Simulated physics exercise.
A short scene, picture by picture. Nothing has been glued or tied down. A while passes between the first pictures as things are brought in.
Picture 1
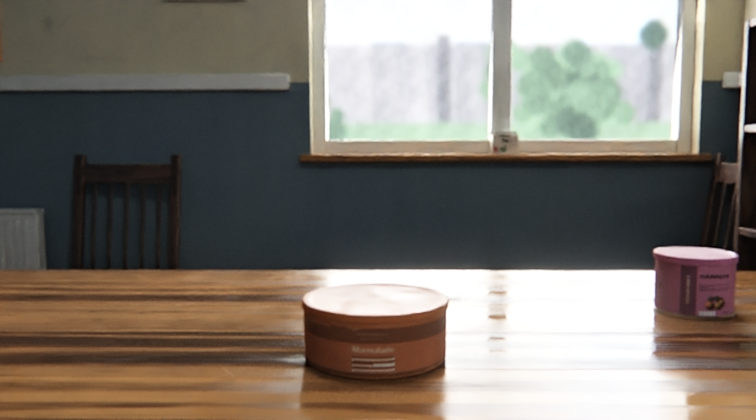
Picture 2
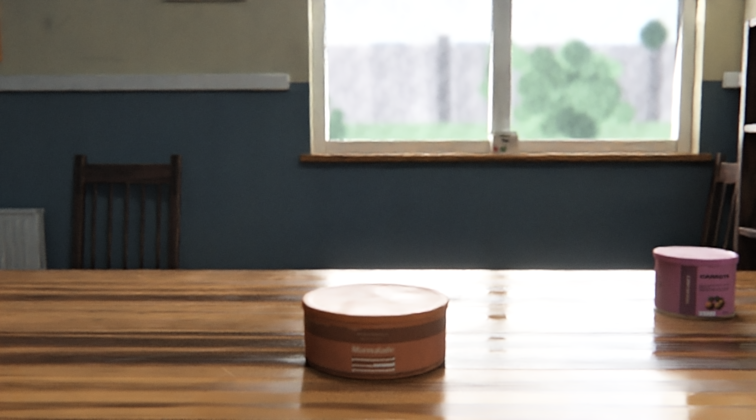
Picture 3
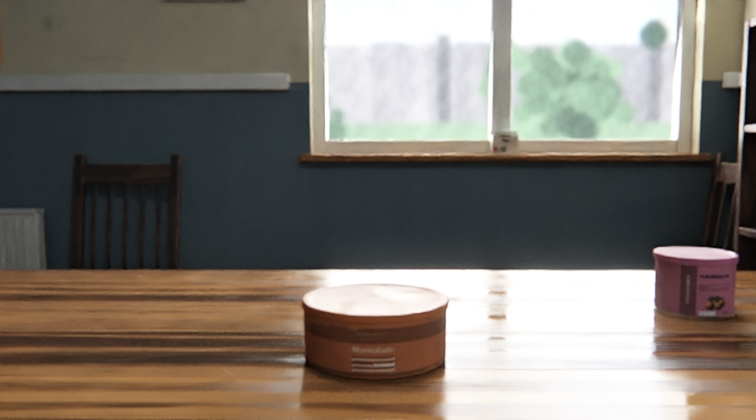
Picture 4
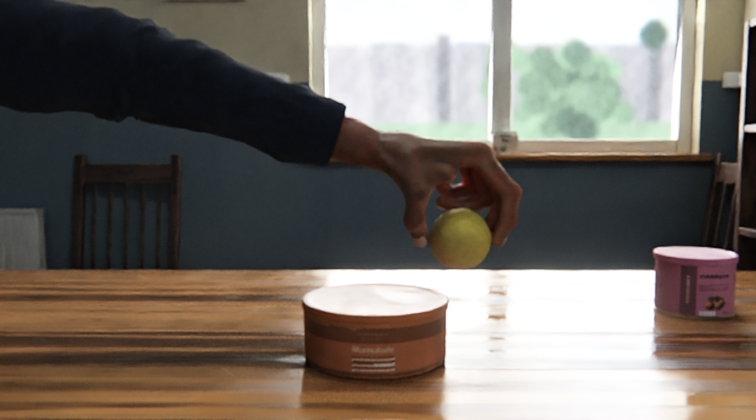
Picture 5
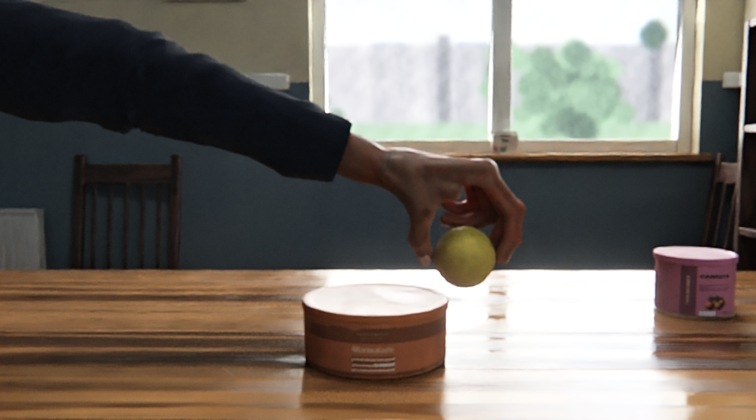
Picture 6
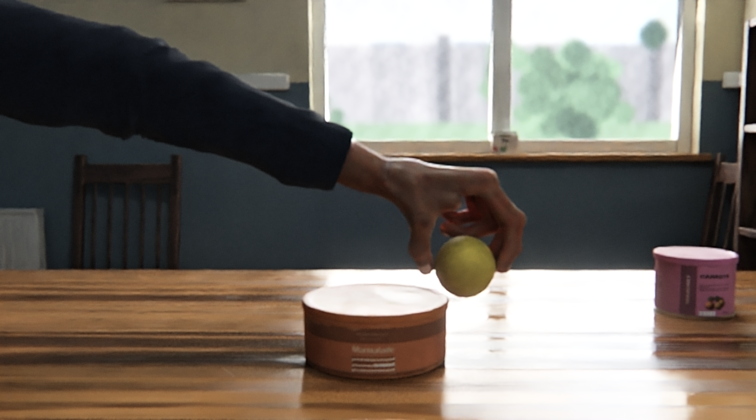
A hand holding a yellow lemon appeared from the left above a wooden table, then lowered it slightly beside a still orange tub, while a pink tub sat motionless off to the right.
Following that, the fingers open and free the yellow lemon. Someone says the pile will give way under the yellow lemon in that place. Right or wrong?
Right, it gives way.
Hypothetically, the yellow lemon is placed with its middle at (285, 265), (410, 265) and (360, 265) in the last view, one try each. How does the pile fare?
So the first time it tips over, the second time it stays intact, and the third time it stays intact.
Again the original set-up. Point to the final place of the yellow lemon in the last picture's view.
I'd point to roughly (496, 327).
Then, 0.20 s past the last view, yellow lemon displaced a little near (477, 285).
Then, 0.30 s past the last view, yellow lemon now fallen.
Finally, fallen, yellow lemon; the other 2 still in place. Final places as the last picture's camera would see them, yellow lemon near (495, 327). The pile loses its balance.
